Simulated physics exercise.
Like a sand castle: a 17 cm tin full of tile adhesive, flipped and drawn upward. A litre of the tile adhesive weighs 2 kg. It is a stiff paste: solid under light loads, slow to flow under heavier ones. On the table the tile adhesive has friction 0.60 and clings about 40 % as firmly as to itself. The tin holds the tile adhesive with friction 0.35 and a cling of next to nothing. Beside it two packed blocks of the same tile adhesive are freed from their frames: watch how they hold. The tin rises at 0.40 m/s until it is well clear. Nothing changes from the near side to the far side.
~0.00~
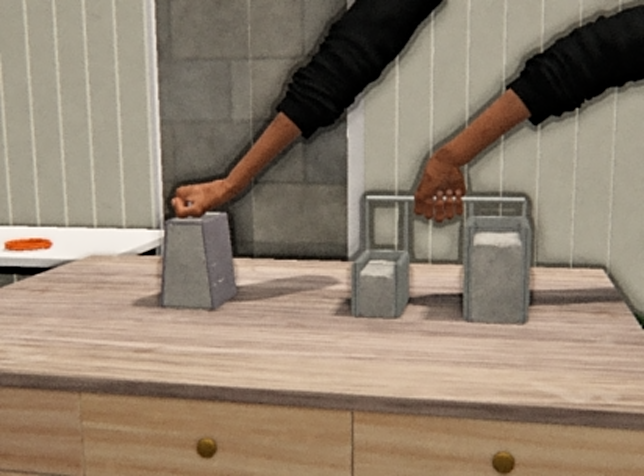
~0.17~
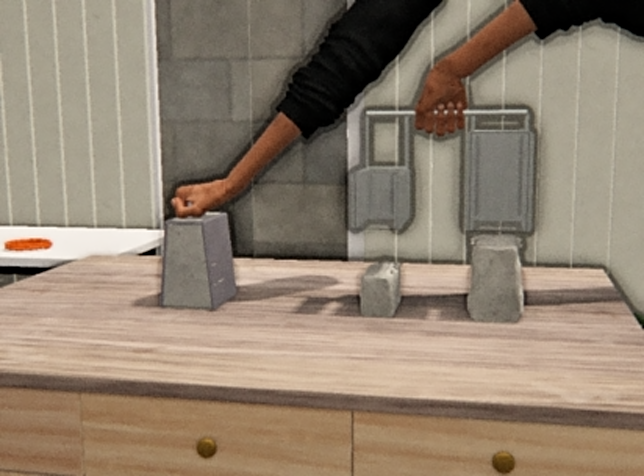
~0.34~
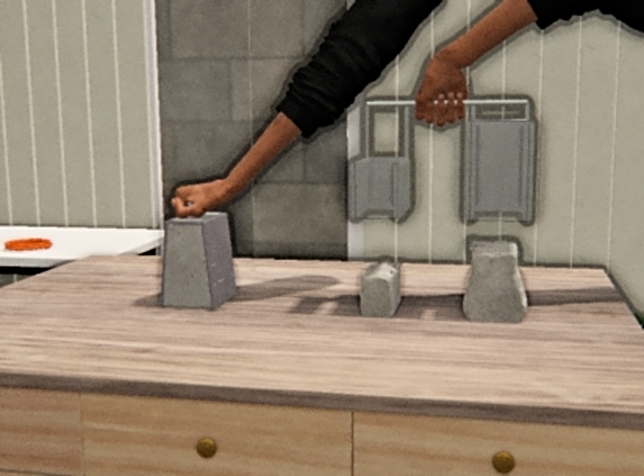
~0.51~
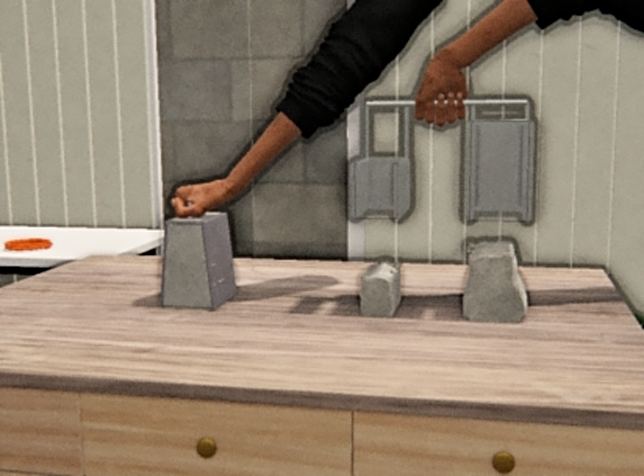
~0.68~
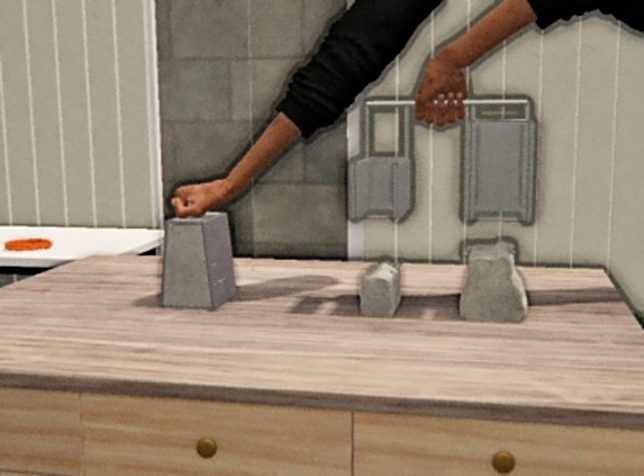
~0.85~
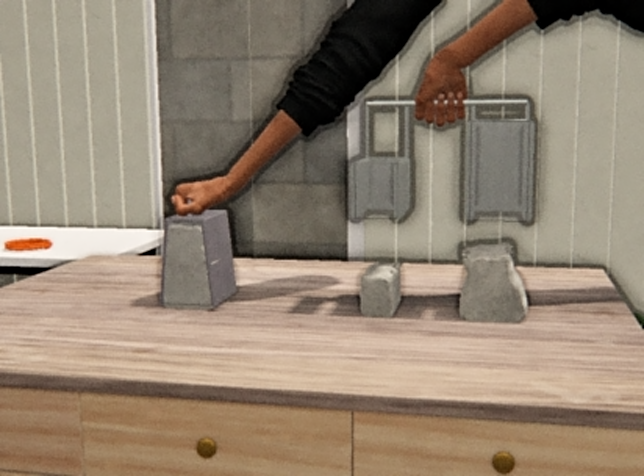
A hand on the right lifts two joined metal molds straight up off a wooden counter, uncovering a small grey block and a taller one. The taller block then slumps slightly, its outline turning uneven, while another hand stays on the grey tapered form at left, which barely shifts.
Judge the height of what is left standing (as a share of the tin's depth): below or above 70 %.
Expect above 70 %.
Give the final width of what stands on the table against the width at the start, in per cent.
Roughly 130 %.
After 1.09 s, the tin is up by 9.6 cm.
After 1.37 s, the tin is up by 21 cm; what stands on the table is 83 % of the tin's depth.
After 1.65 s, the tin is up by 29 cm; what stands on the table is 82 % of the tin's depth.
After 1.93 s, the tin is up by 29 cm; what stands on the table is 82 % of the tin's depth.
After 2.03 s, the tin is up by 29 cm; what stands on the table is 82 % of the tin's depth.
